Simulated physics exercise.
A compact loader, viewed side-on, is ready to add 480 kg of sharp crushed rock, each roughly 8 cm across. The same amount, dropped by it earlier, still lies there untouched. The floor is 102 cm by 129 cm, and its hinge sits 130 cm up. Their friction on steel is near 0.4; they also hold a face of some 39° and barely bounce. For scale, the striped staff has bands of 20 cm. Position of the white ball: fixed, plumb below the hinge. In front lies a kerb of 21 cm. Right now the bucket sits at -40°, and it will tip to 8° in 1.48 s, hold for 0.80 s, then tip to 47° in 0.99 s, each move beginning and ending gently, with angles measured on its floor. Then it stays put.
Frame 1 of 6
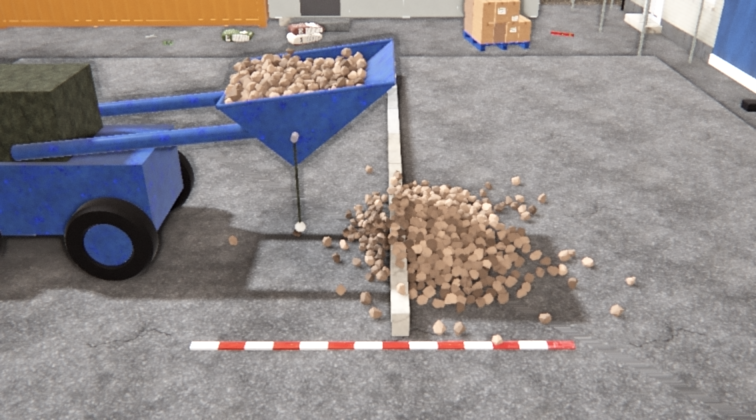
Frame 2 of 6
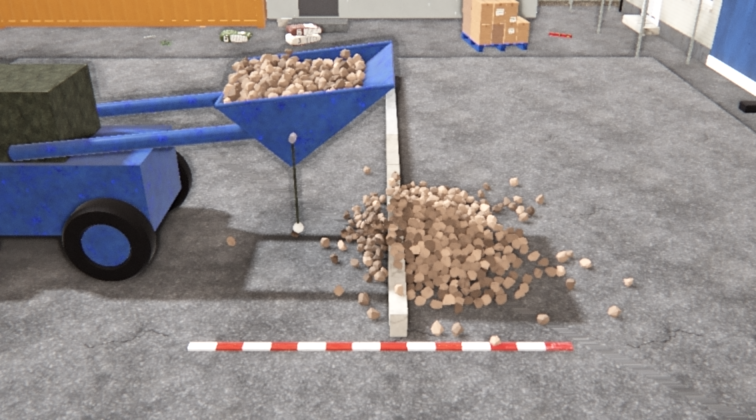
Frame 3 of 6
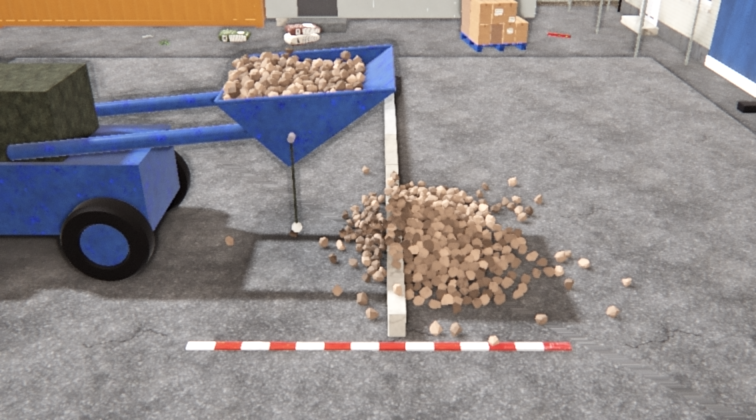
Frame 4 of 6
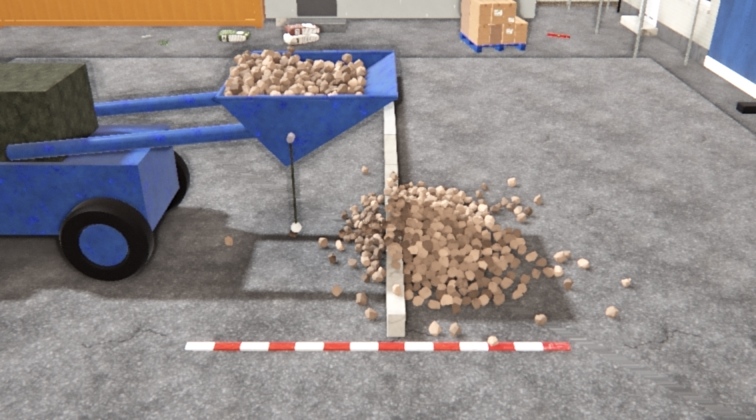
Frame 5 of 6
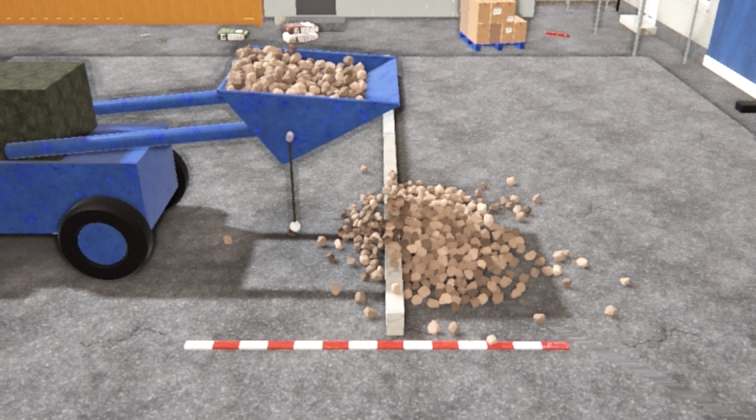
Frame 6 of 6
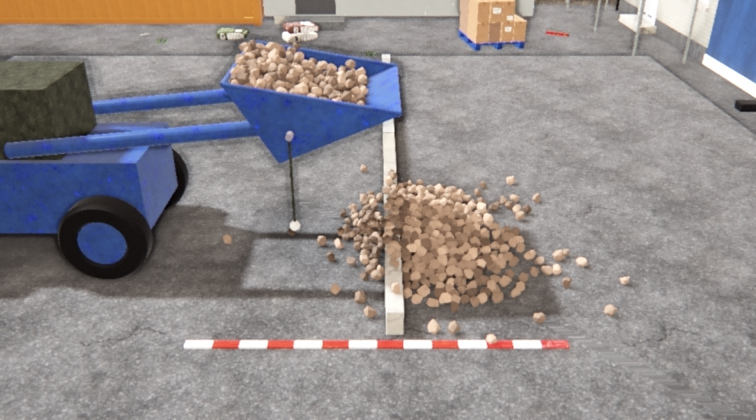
A blue loader holding a raised bucket of brown stones slowly tilts it forward above a kerb and scattered stone pile.
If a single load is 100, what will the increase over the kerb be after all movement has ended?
The increase will be around 31 per cent.
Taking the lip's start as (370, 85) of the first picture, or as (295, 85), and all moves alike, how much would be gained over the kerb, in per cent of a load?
Roughly 5 and 0 percent, in that order.
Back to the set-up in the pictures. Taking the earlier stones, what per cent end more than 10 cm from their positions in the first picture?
Roughly 5 per cent of them.
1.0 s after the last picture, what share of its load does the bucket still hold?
Some 100 %, roughly, is held.
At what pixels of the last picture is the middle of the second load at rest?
I'd put their centre close to (377, 222).
Then, 0.5 s after the last picture the floor is at 1°; in per cent of one load, 100 in the bucket, 16 on this side of the kerb, 84 over the kerb; the foremost stones are at (574, 261).
Then, 1.0 s after the last picture the floor is at 8°; in per cent of one load, 100 in the bucket, 16 on this side of the kerb, 84 over the kerb; the foremost stones are at (574, 261).
Then, 3.1 s after the last picture the floor is at 47°; in per cent of one load, 3 in the bucket, 86 on this side of the kerb, 112 over the kerb; the foremost stones are at (574, 261).
Then, 5.9 s after the last picture the floor is at 47°; in per cent of one load, 0 in the bucket, 86 on this side of the kerb, 115 over the kerb; the foremost stones are at (574, 261). Net gain over the kerb, 31.
